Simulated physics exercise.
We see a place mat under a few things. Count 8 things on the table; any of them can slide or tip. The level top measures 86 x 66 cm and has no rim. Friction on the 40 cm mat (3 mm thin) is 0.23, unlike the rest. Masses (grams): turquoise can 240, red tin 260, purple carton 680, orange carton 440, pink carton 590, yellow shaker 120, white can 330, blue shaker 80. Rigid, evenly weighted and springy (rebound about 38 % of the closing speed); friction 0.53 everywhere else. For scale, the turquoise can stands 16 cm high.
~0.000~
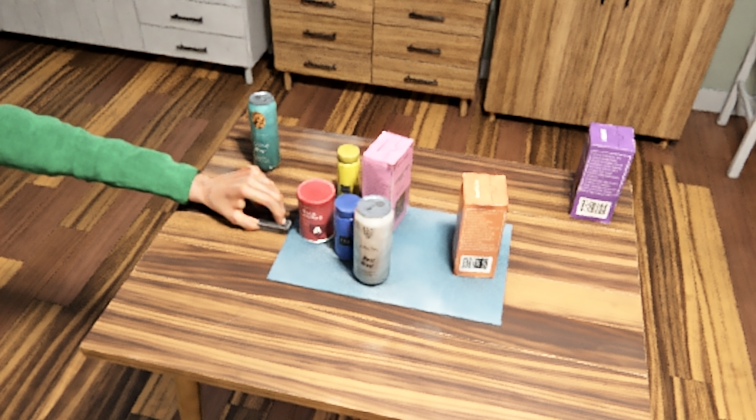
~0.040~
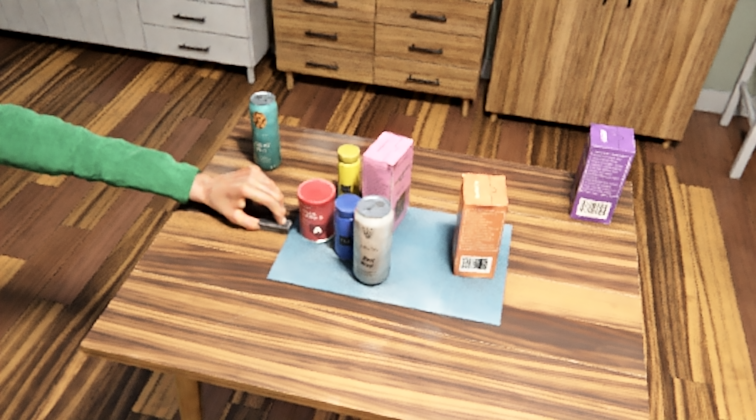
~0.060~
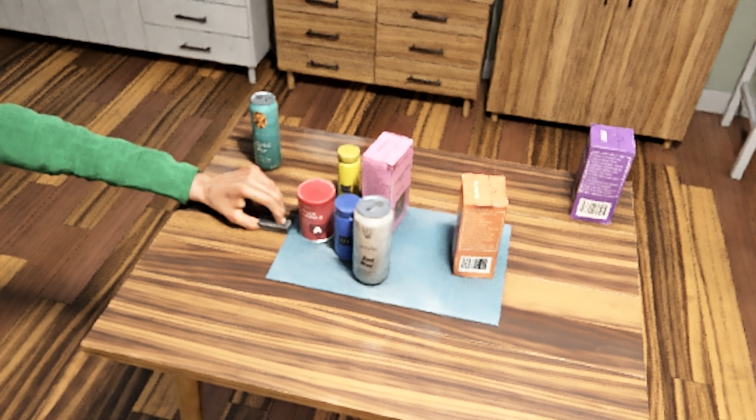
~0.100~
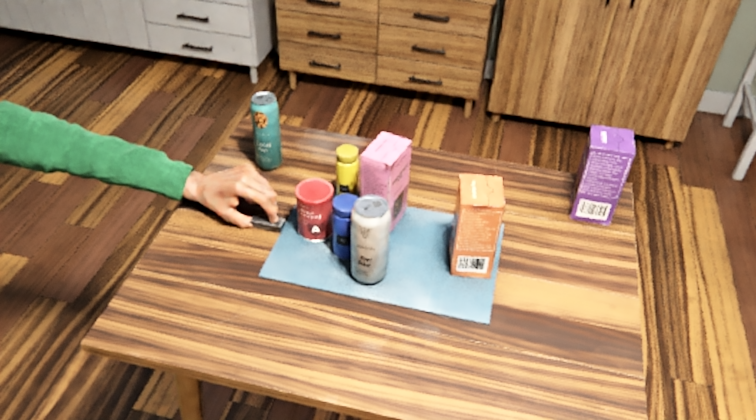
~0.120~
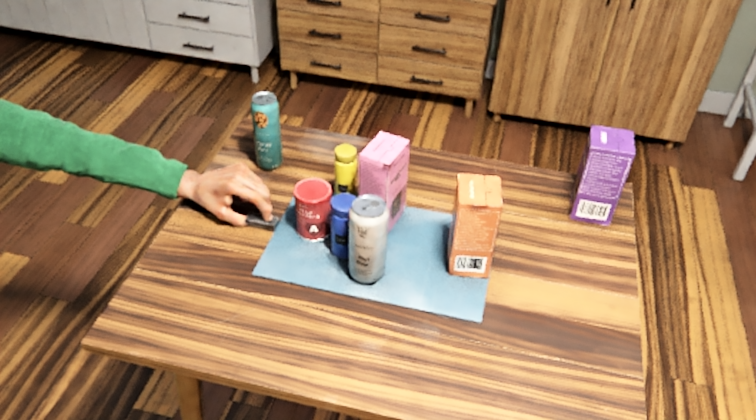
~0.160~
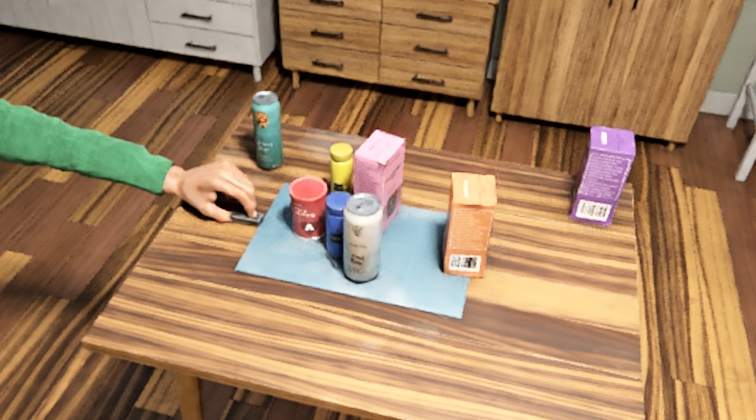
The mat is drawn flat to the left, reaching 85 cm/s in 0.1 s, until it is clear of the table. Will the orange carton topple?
The orange carton is still upright.
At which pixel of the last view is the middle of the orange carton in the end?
Around (441, 223).
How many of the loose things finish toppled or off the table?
In all, 5.
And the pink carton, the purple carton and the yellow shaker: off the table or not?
The pink carton finishes off the table; the purple carton ends on the table; the yellow shaker ends off the table.
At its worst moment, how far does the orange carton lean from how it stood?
About 6°.
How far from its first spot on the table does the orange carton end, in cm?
Some 6 cm.
After 0.36 s, 23 cm of pull; orange carton leaning 5° near (437, 222); blue shaker slid 12 cm; white can slid 12 cm.
After 0.66 s, 48 cm of pull; red tin, yellow shaker and blue shaker now off the table; orange carton slid 6 cm near (440, 222); pink carton slid 37 cm.
After 0.86 s, 65 cm of pull; pink carton and white can now off the table; orange carton slid 6 cm near (441, 223).
After 1.06 s, 80 cm of pull; orange carton slid 6 cm near (441, 223).
At rest (1.7 s), off the table but upright, red tin, pink carton, yellow shaker, white can and blue shaker; not toppled but over 6 cm from the start, orange carton; the other 2 in place, give or take 6 cm. Seen from the same camera at the end, orange carton near (441, 223).
